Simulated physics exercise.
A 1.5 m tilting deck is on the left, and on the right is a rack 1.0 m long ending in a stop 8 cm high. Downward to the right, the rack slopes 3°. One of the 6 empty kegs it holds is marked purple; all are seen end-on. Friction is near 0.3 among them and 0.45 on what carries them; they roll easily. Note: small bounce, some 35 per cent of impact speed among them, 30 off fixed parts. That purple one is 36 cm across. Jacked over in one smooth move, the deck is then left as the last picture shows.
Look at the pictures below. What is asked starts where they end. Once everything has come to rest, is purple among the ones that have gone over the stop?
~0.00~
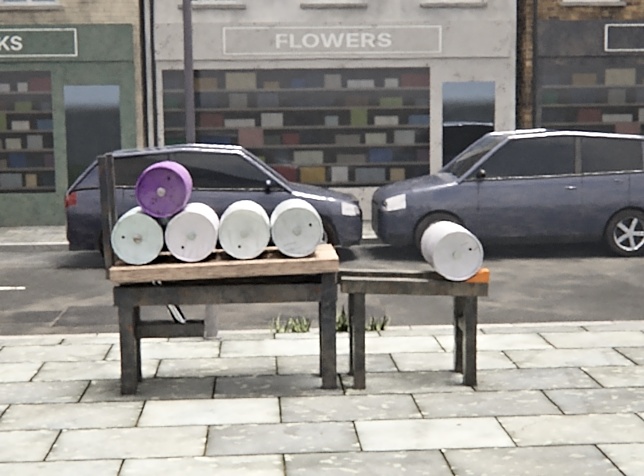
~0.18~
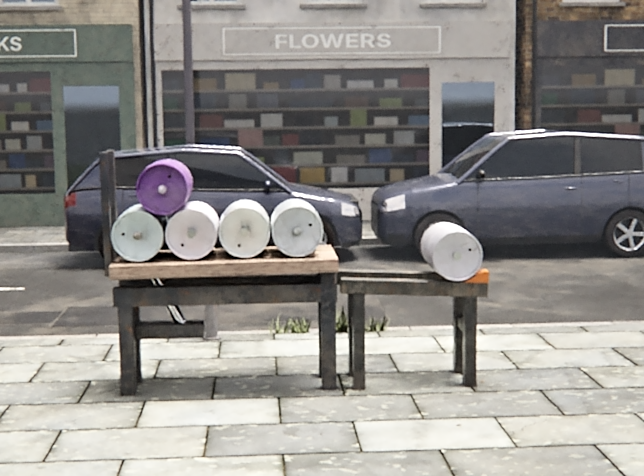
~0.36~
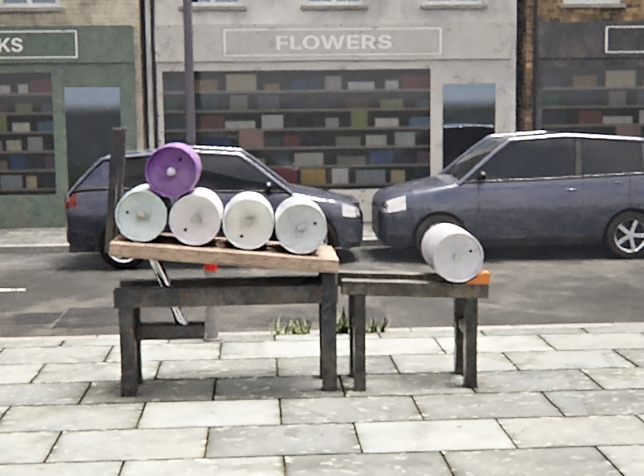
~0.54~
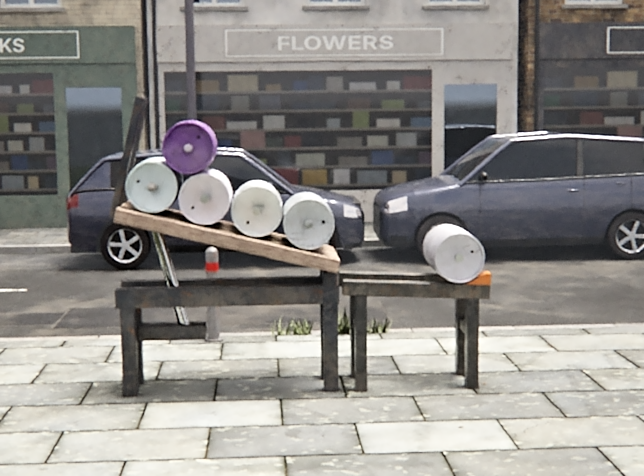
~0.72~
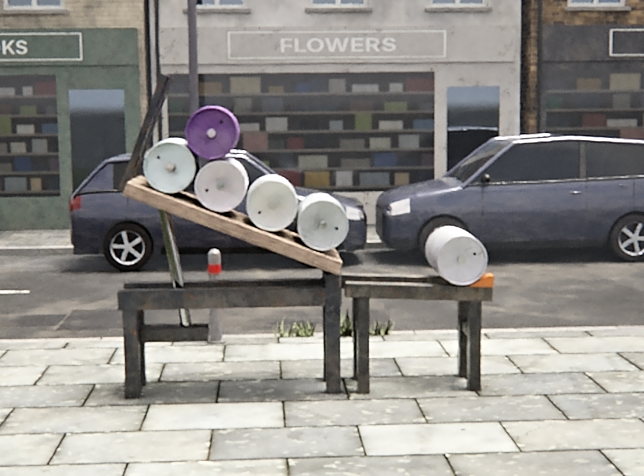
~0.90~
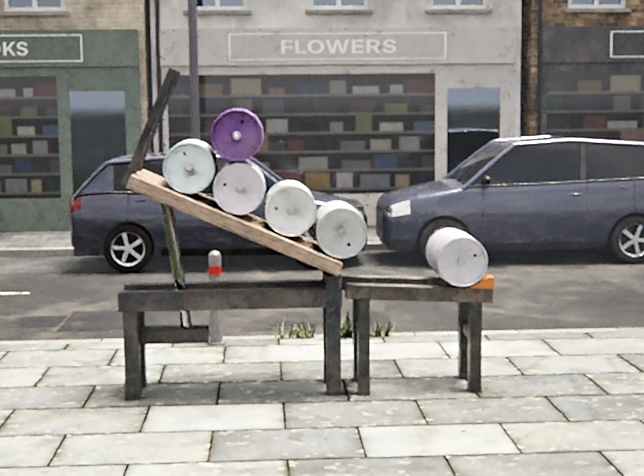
Yes - it is going to get out.
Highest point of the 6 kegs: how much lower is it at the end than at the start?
Roughly 25 cm.
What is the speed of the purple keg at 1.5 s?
Close to 3.0 m/s at that moment.
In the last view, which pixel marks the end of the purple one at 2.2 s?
Around pixel (526, 243).
After 1.5 s, purple is up on others, 75 cm from the rack's far end, rolling right; 0 lost over the end.
After 2.2 s, purple is over the stop and falling; 2 lost over the end.
At rest (4.4 s), purple is beyond the stop, on the ground; 2 lost over the end.
